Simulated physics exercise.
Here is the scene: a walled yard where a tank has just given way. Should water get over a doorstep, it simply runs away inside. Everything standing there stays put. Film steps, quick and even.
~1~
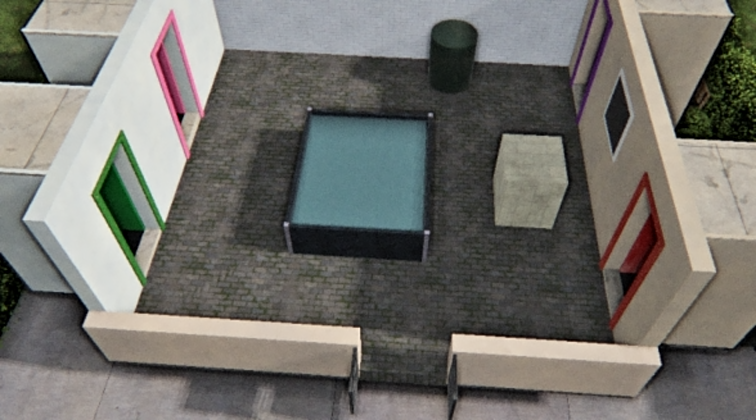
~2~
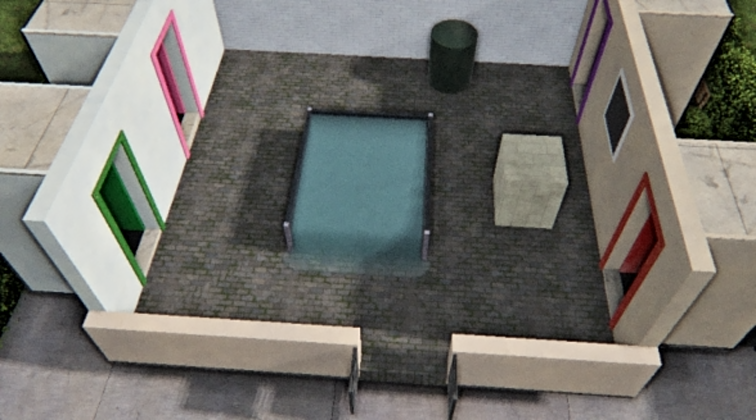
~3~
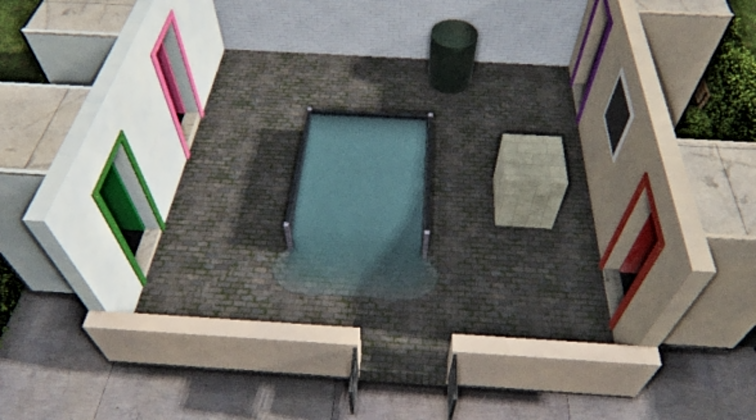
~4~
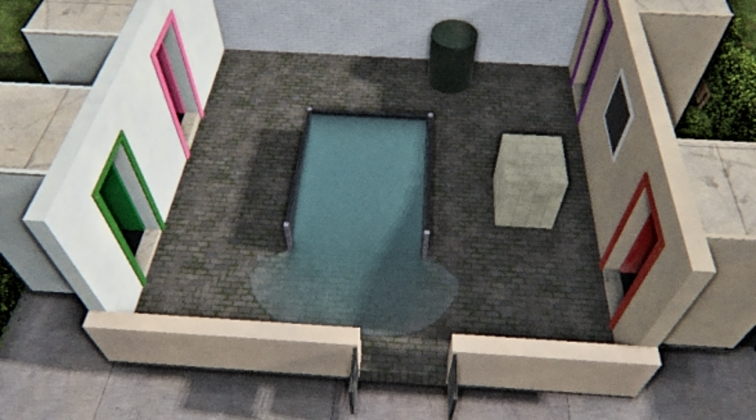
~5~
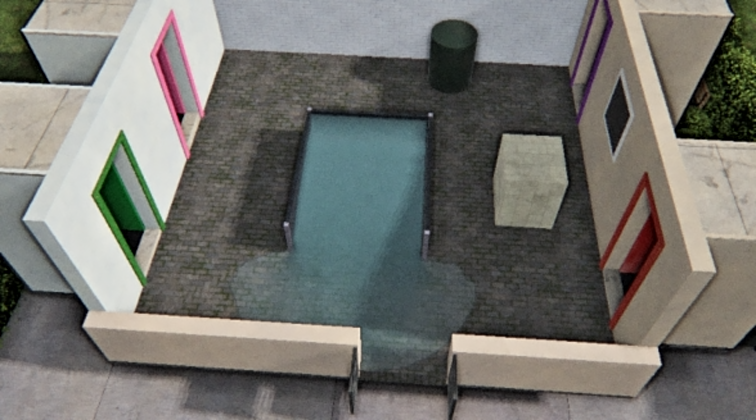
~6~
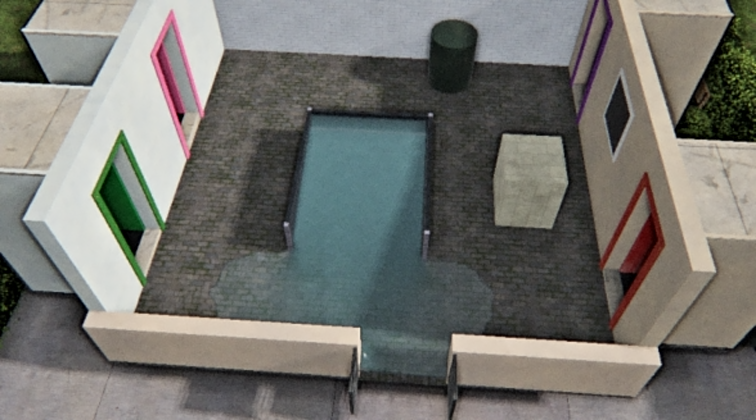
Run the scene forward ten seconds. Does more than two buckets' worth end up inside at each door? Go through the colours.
Outcome: The pink door will pass two buckets at most; the purple door will pass two buckets at most; the red door will pass more than two buckets; the green door will pass more than two buckets.
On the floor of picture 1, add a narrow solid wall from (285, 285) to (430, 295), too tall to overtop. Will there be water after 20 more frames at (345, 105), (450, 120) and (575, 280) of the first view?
Point by point: First not reached, second not reached, third submerged.
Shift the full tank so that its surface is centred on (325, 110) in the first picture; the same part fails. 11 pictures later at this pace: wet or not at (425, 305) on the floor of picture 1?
Submerged.
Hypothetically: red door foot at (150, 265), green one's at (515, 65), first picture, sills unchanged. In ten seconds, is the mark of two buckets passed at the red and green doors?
Short version: The red tops the limit and the green stays within the limit.
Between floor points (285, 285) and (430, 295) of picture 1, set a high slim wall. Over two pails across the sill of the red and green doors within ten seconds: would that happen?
As I see it, the red door exceeds the limit but the green door exceeds the limit.
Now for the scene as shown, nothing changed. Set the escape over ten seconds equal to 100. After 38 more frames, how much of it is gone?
I'd estimate close to 90 per cent.
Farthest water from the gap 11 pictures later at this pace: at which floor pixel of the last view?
I'd point to (616, 371).
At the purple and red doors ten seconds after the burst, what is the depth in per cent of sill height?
Roughly 30 % and 110 %, respectively.
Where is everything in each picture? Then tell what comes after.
In the first picture, the water tank at (364, 170) is whole and still.
In the second picture, water pours out at (357, 247) and has run to (287, 254).
In the third picture, the front is at (279, 274), out from the gap at (357, 248).
In the fourth picture, the front is at (266, 301), out from the gap at (357, 249).
In the fifth picture, water pours out at (357, 249) and has run to a hidden place.
In the sixth picture, water pours out at (357, 249) and has run to a hidden place.
A moment on, water covers 20 % of the floor; the pink door not reached, the purple door not reached, the red door not reached, the green door not reached.
Next, water covers 25 % of the floor; the pink door not reached, the purple door not reached, the red door not reached, the green door wet at the sill, nothing in.
Then, water covers 40 % of the floor; the pink door wet at the sill, nothing in, the purple door not reached, the red door under two buckets in, the green door over two buckets in.
Later, water covers 70 % of the floor; the pink door wet at the sill, nothing in, the purple door wet at the sill, nothing in, the red door over two buckets in, the green door over two buckets in.
In the end, water covers 95 % of the floor; the pink door wet at the sill, nothing in, the purple door wet at the sill, nothing in, the red door over two buckets in, the green door over two buckets in.
